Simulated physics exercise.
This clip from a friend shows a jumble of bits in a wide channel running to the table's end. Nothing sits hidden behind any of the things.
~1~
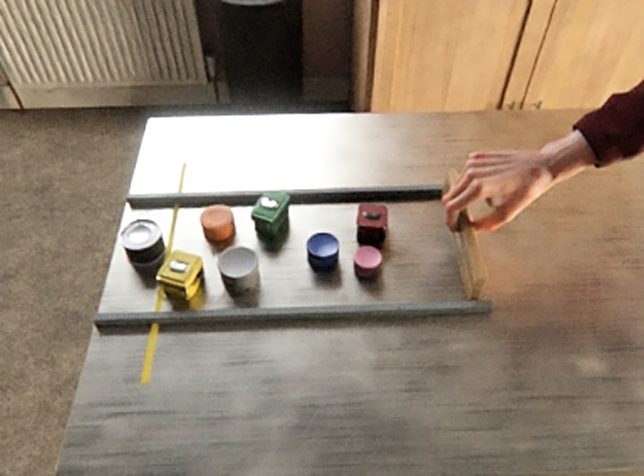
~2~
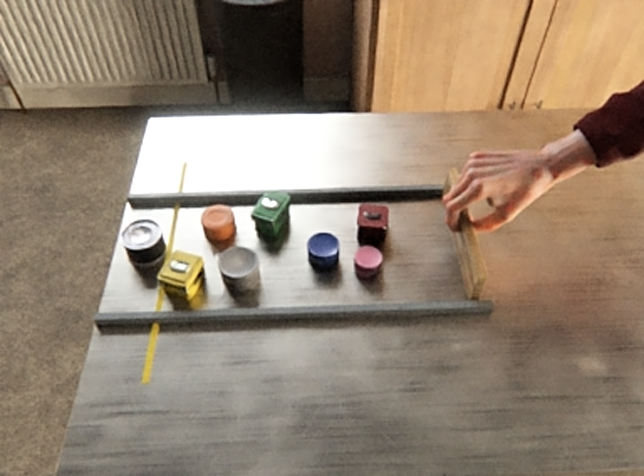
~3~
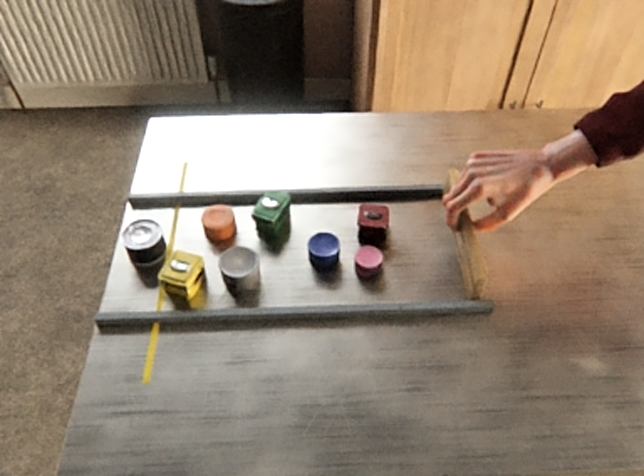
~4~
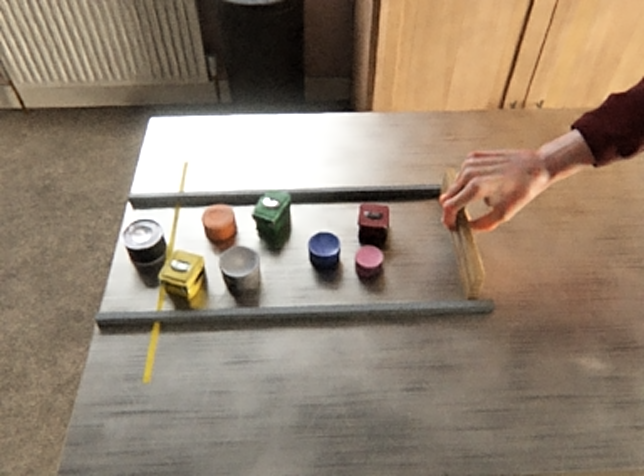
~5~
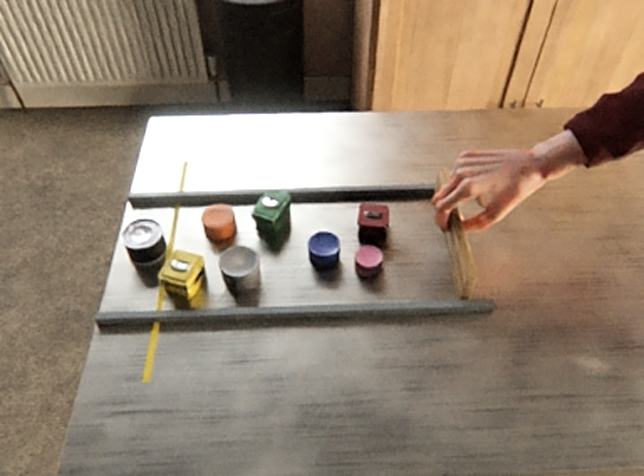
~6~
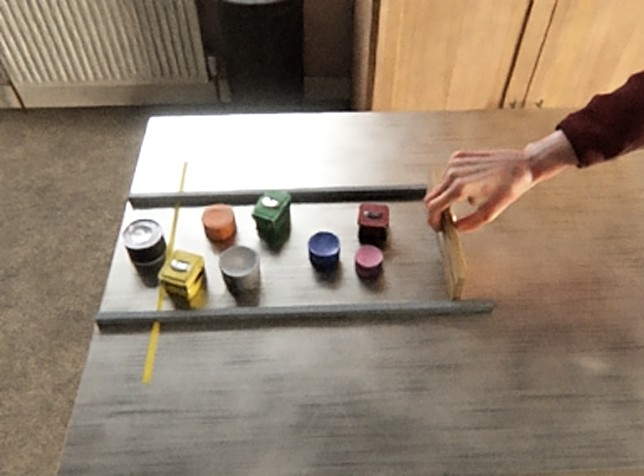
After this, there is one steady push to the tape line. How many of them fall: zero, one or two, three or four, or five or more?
I expect one or two drops over the end.
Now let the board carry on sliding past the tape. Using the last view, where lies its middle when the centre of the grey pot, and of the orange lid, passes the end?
First it's close to (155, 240), next close to (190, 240).
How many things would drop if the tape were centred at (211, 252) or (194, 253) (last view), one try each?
That would be 0, then 0.
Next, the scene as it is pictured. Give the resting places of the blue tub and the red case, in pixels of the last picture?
Answer: First (151, 253), after that (156, 229).
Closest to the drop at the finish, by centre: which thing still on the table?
Black tin.
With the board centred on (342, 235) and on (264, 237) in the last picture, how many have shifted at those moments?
Answer - first 3, then 7.
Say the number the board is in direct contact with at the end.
I count 3 of them.
Early on, none off yet; black tin at rest near (145, 241); yellow case at rest near (184, 275); orange lid at rest near (219, 222).
A while later, none off yet; black tin at rest near (145, 241); yellow case at rest near (184, 275); orange lid travelled a little near (209, 223).
Further along, none off yet; black tin travelled a little near (133, 245); yellow case travelled about its own width near (127, 286); orange lid travelled well along near (141, 219).
Finally, the number that fall off is one or two; lost, orange lid and yellow case.
